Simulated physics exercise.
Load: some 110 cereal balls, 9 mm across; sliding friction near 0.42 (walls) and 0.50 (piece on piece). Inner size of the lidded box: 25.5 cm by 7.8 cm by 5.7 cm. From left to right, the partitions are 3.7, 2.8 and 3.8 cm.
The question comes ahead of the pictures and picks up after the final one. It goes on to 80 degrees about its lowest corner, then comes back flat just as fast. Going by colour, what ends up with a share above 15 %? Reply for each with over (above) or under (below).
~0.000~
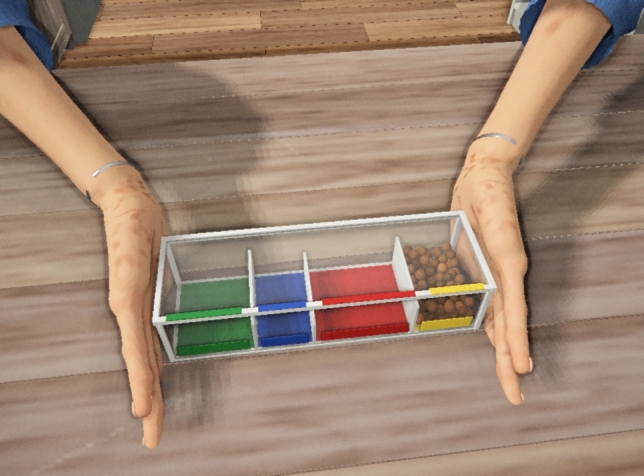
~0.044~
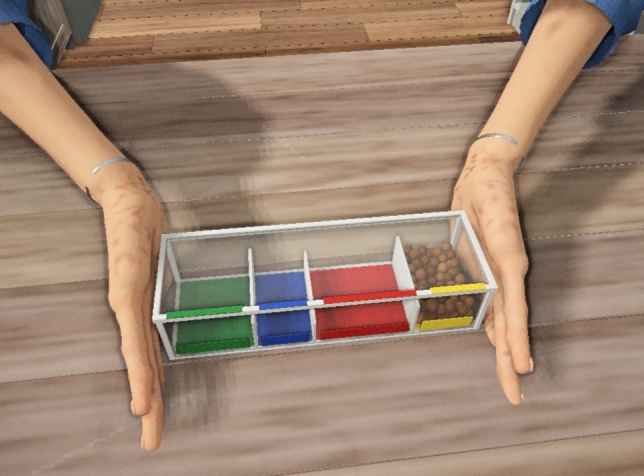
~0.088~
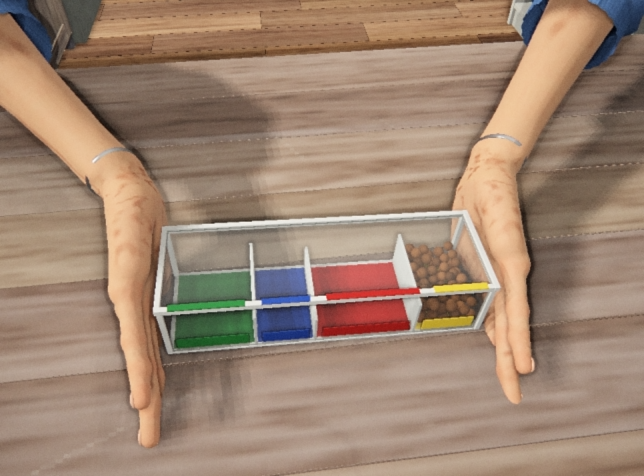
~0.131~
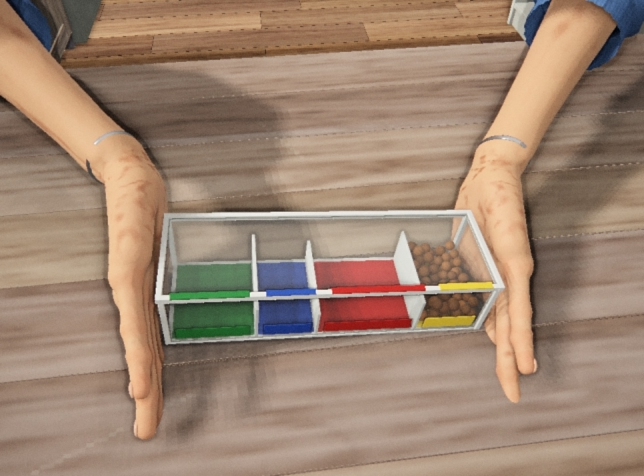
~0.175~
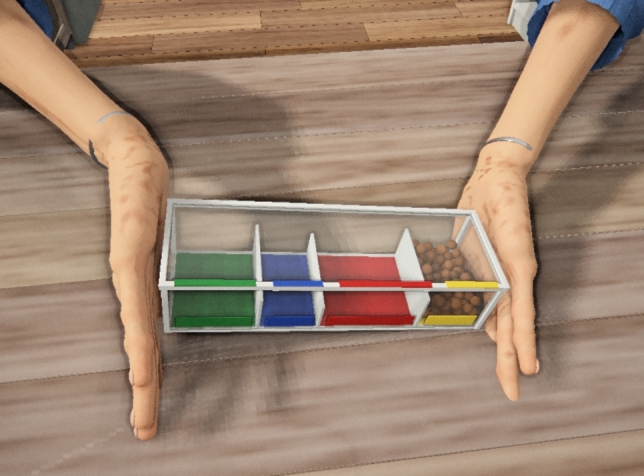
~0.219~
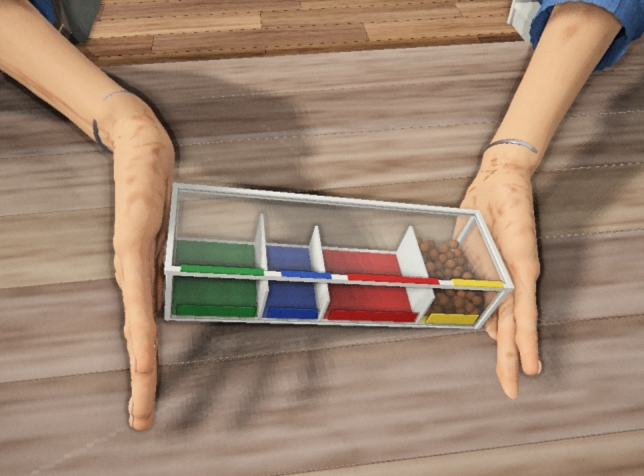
Red compartment - under, blue compartment - under, green compartment - under, yellow compartment - over.
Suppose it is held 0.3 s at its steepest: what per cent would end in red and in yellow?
Red 0, yellow 100.
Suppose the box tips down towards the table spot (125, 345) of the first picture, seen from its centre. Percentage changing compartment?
Something like 35 per cent of the pieces.
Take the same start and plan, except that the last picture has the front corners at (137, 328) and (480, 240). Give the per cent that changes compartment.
That gives some 30 per cent.
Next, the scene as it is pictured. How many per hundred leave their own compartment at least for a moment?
0 %, roughly.
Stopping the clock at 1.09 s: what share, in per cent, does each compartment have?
It splits as red 0, blue 0, green 0 and yellow 100 percent.
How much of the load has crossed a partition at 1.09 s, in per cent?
0 percent.
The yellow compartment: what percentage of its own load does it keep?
Close to 100 in a hundred.
After 1.09 s, tilt 80 degrees; yellow 100 %.
After 1.67 s, tilt 36 degrees; yellow 100 %.
After 2.30 s, tilt 0 degrees; yellow 100 %.
By 2.6 s all is still; red 0 %, blue 0 %, green 0 %, yellow 100 %.
